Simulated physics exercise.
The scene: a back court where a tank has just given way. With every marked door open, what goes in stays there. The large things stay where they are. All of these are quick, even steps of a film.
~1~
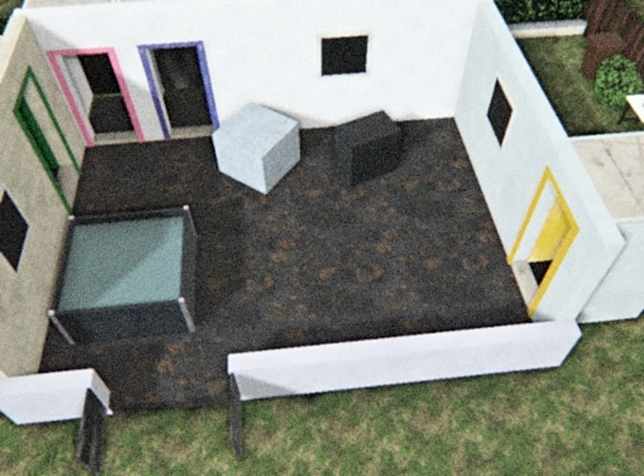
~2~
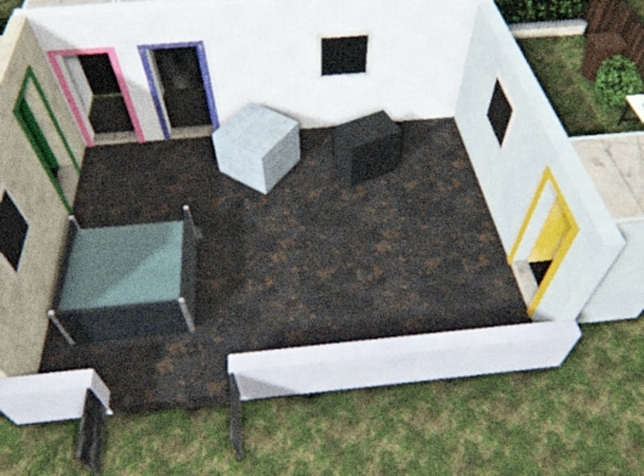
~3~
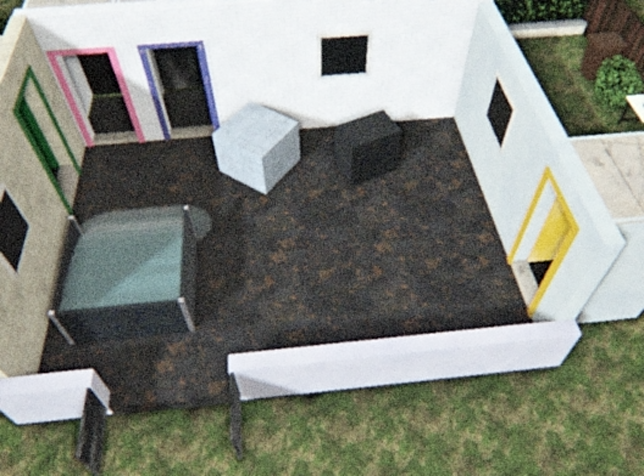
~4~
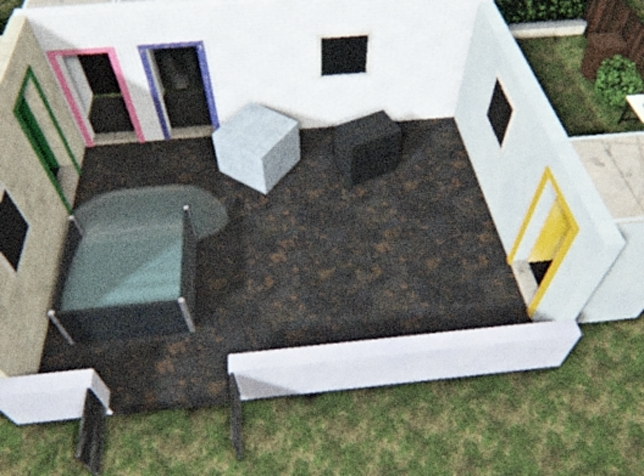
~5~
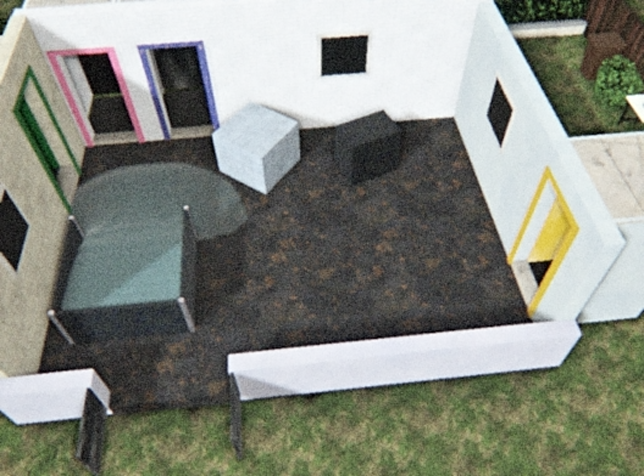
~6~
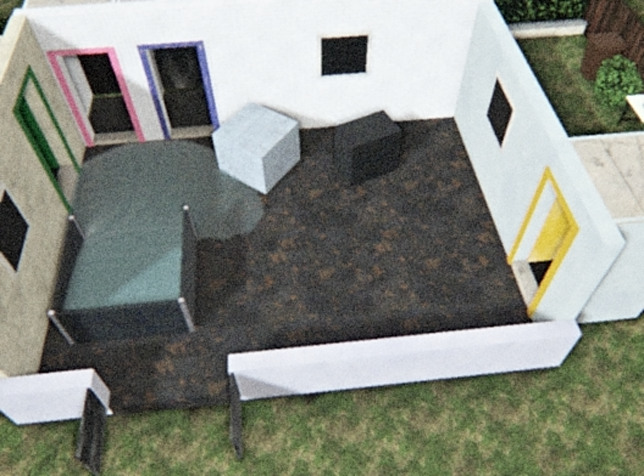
Water pouring from the far side of a glassy tank in a roofless court, spreading across the dark floor toward the pale block.
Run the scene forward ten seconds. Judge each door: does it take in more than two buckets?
My call: The pink door takes in more, the blue door takes in more, the yellow door keeps it to two or fewer, the green door keeps it to two or fewer.
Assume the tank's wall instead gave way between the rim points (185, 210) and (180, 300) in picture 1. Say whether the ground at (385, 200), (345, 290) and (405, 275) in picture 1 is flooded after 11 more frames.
Point by point: Swamped, swamped and swamped.
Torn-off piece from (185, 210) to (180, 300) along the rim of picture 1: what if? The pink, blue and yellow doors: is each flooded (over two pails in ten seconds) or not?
So pink remains below the limit, blue remains below the limit and yellow crosses the limit.
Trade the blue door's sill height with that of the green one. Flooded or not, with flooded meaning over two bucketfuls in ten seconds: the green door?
Green: Above the limit.
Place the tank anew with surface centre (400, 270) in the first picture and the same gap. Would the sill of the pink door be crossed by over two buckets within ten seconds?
Then: Pink door lets less in.
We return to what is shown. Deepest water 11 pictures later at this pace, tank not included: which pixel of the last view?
I would choose the pixel (102, 159).
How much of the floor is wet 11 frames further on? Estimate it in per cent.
Roughly 30 percent.
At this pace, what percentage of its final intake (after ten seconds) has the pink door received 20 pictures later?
Around 90 percent.
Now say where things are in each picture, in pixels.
Still water in the tank at (125, 261), in the first picture.
The front is at a hidden place, out from the gap on the tank's far side, in the second picture.
The front is at a hidden place, out from the gap on the tank's far side, in the third picture.
The front is at (71, 219), out from the gap on the tank's far side, in the fourth picture.
Water pours out on the tank's far side and has run to (119, 171), in the fifth picture.
Water pours out on the tank's far side and has run to (141, 144), in the sixth picture.
A moment on, water covers 25 % of the floor; the pink door far over two buckets in, the blue door over two buckets in, the yellow door not reached, the green door wet at the sill, nothing in.
Next, water covers 30 % of the floor; the pink door far over two buckets in, the blue door far over two buckets in, the yellow door not reached, the green door wet at the sill, nothing in.
Then, water covers 40 % of the floor; the pink door far over two buckets in, the blue door far over two buckets in, the yellow door not reached, the green door wet at the sill, nothing in.
Later, water covers 60 % of the floor; the pink door far over two buckets in, the blue door far over two buckets in, the yellow door not reached, the green door wet at the sill, nothing in.
In the end, water covers 95 % of the floor; the pink door far over two buckets in, the blue door far over two buckets in, the yellow door wet at the sill, nothing in, the green door wet at the sill, nothing in.
